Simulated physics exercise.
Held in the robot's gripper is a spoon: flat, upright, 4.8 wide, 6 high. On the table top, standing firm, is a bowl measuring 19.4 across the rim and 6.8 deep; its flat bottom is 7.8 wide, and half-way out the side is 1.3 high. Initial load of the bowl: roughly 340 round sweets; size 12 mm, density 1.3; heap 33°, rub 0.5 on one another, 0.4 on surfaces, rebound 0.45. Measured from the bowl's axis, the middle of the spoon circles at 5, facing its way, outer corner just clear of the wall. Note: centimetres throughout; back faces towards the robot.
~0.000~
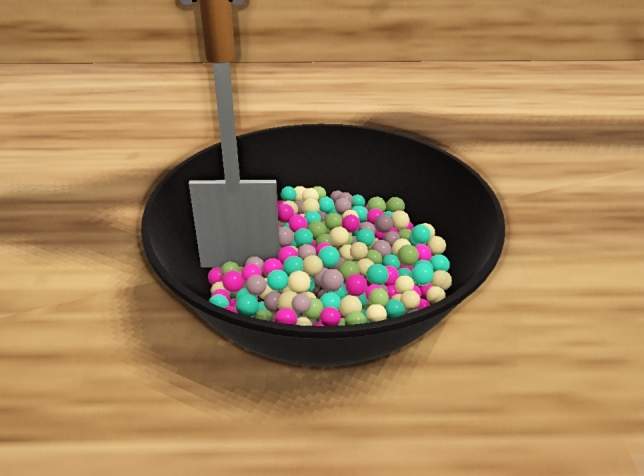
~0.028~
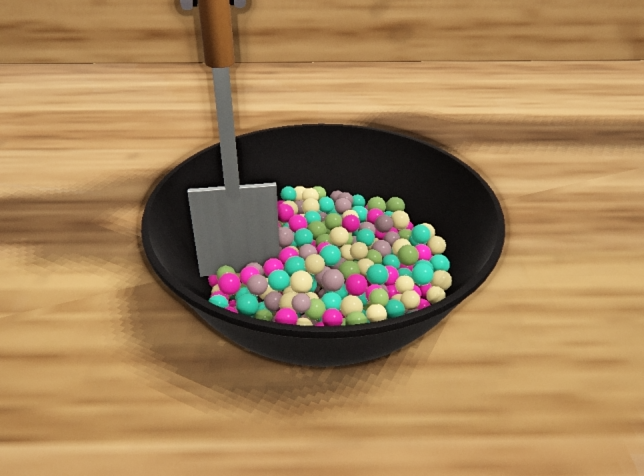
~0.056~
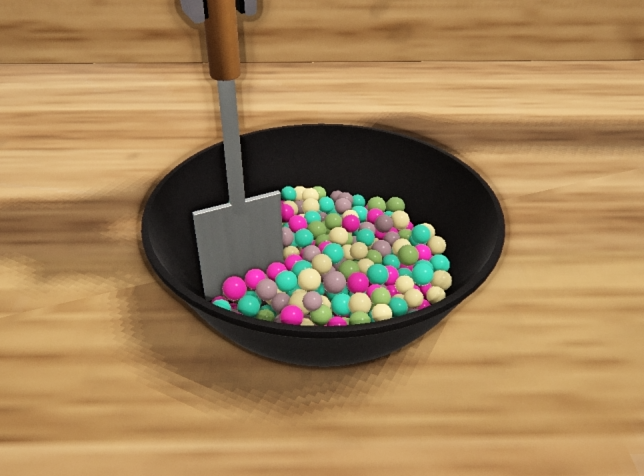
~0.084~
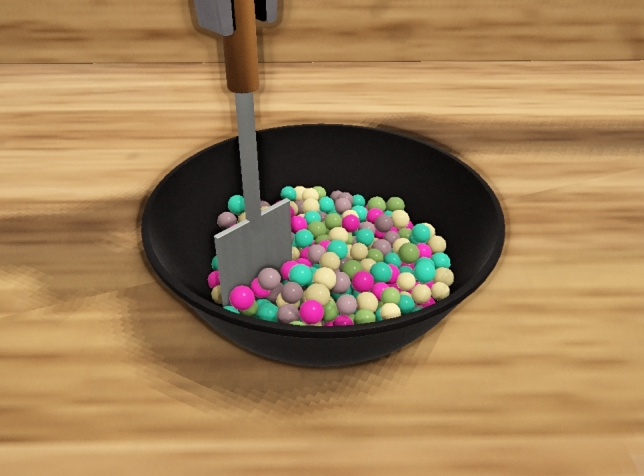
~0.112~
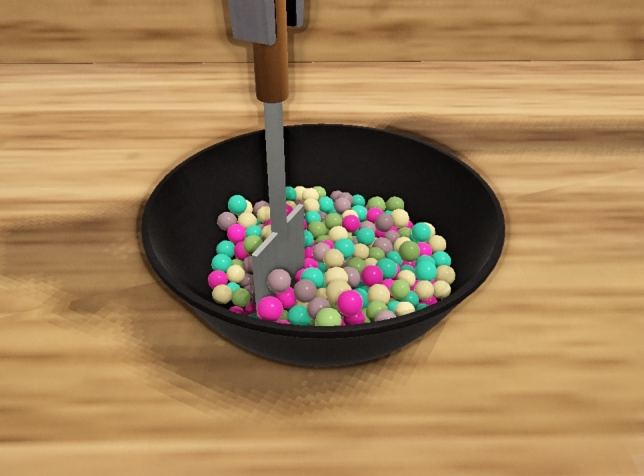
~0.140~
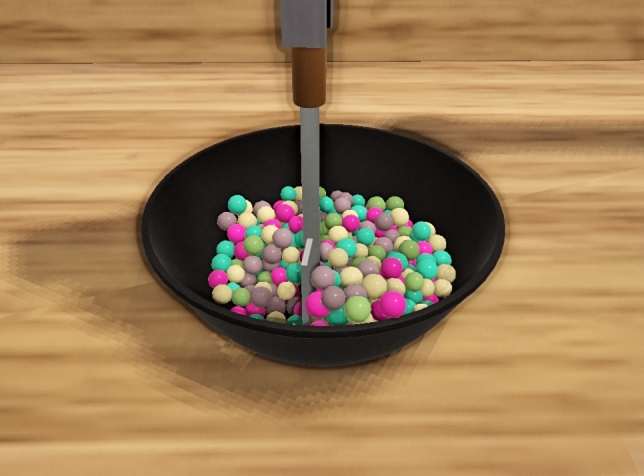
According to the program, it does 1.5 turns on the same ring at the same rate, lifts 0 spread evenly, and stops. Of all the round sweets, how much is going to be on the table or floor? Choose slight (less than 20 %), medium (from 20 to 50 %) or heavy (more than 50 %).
The share is medium.
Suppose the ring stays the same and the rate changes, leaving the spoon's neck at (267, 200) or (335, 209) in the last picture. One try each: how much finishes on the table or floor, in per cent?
First try: Around 15 %; second try: Around 30 %.
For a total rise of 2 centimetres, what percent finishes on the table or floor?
Near 15 in a hundred.
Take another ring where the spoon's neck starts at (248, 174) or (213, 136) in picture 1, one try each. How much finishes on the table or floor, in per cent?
Roughly 20 % and 10 %.
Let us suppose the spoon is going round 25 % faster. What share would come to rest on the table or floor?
It would come to around 35 percent.
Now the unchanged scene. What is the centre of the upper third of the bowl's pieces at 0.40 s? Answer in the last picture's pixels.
I'd point to somewhere close to (297, 174).
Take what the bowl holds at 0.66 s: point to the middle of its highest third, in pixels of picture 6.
I'd point to about (341, 308).
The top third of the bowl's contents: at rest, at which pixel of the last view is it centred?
Estimated centre: (369, 226).
After 0.40 s, 260° round, highest piece 10 above the table; 305 in the bowl, 13 on the table or floor, 19 in flight or on the tool.
After 0.66 s, 77° round, highest piece 9 above the table; 268 in the bowl, 61 on the table or floor, 8 in flight or on the tool.
After 0.99 s, 180° round, highest piece 6 above the table; 248 in the bowl, 87 on the table or floor, 2 in flight or on the tool.
After 1.69 s, 180° round, highest piece 5 above the table; 248 in the bowl, 89 on the table or floor.
At rest, 248 in the bowl, 89 on the table or floor. That is 26 % on the table or floor.
